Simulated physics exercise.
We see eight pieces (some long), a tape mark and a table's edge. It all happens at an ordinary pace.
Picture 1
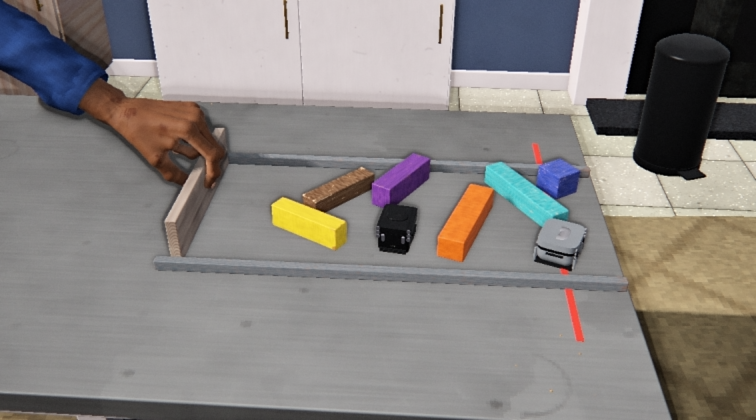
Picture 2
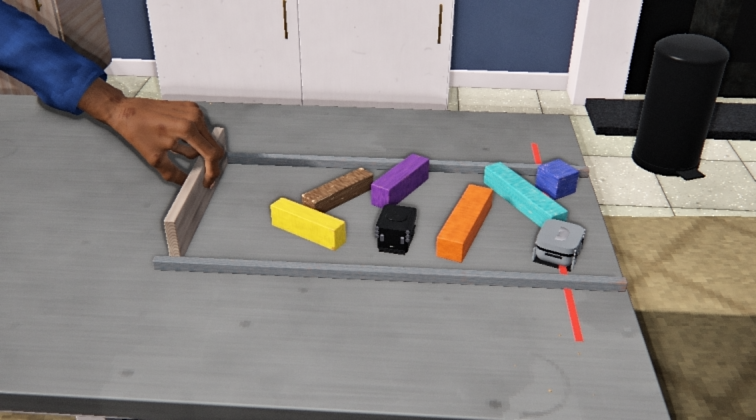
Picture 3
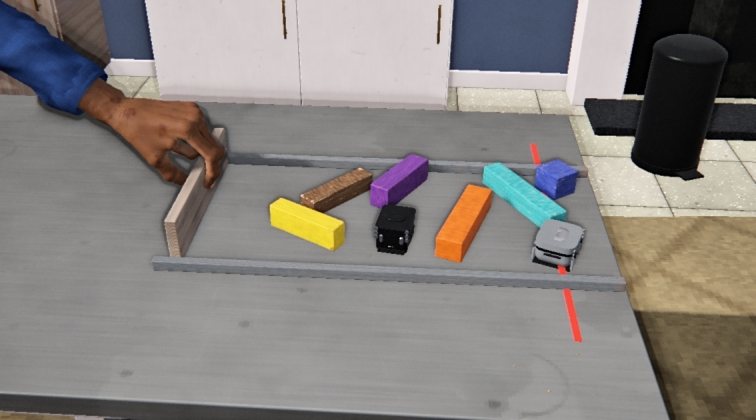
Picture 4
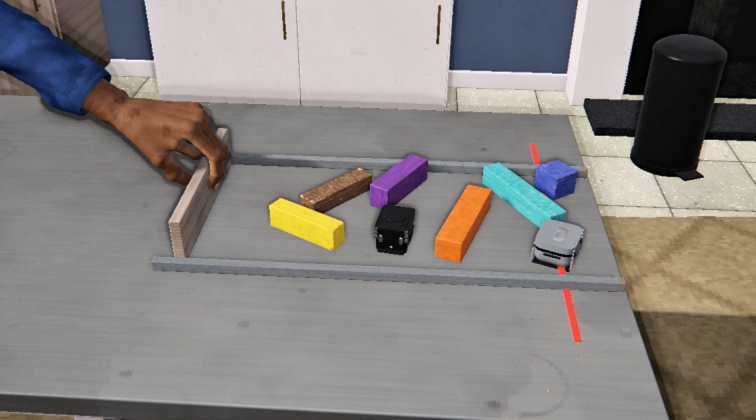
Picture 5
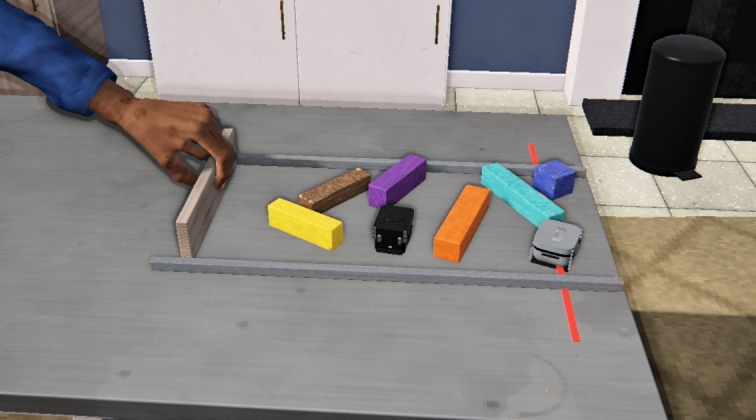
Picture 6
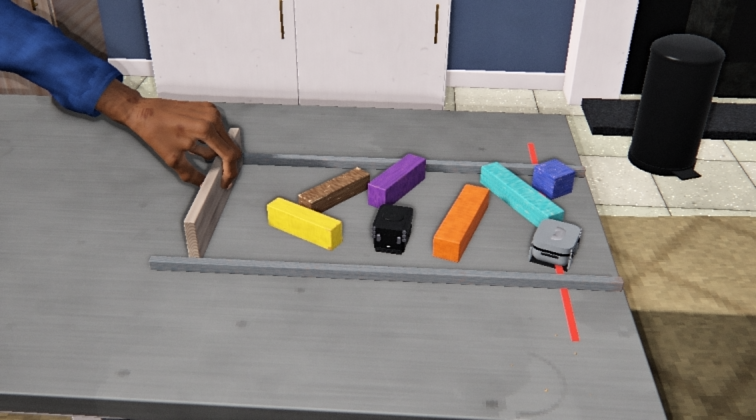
A dark-skinned hand in a blue sleeve grips an upright wooden board at the left of a grey table, seen from above in a room with pale cabinets and a black bin. Between two grey rails lie yellow, brown, purple, black, orange and turquoise pieces, with a blue block and grey case near red tape at right. The hand slides the board slightly rightward, while the pieces barely shift.
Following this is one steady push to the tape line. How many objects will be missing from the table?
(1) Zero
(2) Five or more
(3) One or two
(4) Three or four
4.
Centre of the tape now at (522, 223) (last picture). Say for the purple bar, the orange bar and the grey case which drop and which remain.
Purple bar - stays in place, orange bar - stays in place, grey case - goes down.
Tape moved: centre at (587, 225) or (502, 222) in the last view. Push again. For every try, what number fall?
Respectively 6 and 0.
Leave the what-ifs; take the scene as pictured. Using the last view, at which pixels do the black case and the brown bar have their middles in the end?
The black case ends up near (593, 241), and the brown bar near (555, 198).
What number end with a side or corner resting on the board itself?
That would be 2 of them.
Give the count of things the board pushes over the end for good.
Taken together, the number is 4.
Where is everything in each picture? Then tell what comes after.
The first frame shows blue block (558, 179); grey case (560, 245); turquoise bar (524, 196); board (200, 189); tape (554, 224).
The second frame shows grey case (559, 245); purple bar (401, 181).
The third frame shows turquoise bar (523, 196); orange bar (465, 221).
The fourth frame shows blue block (556, 180); brown bar (337, 192).
The fifth frame shows grey case (556, 245); yellow bar (305, 224).
The sixth frame shows blue block (553, 179); grey case (555, 245); turquoise bar (520, 196); board (217, 190); tape (549, 224).
Early on, none off yet; blue block at rest near (553, 179); grey case at rest near (555, 245); turquoise bar at rest near (520, 196).
A while later, none off yet; blue block travelled a little near (570, 178); grey case travelled about its own width near (594, 242); turquoise bar travelled a little near (560, 195).
Finally, the number that fall off is three or four; lost, orange bar, turquoise bar, grey case and blue block.
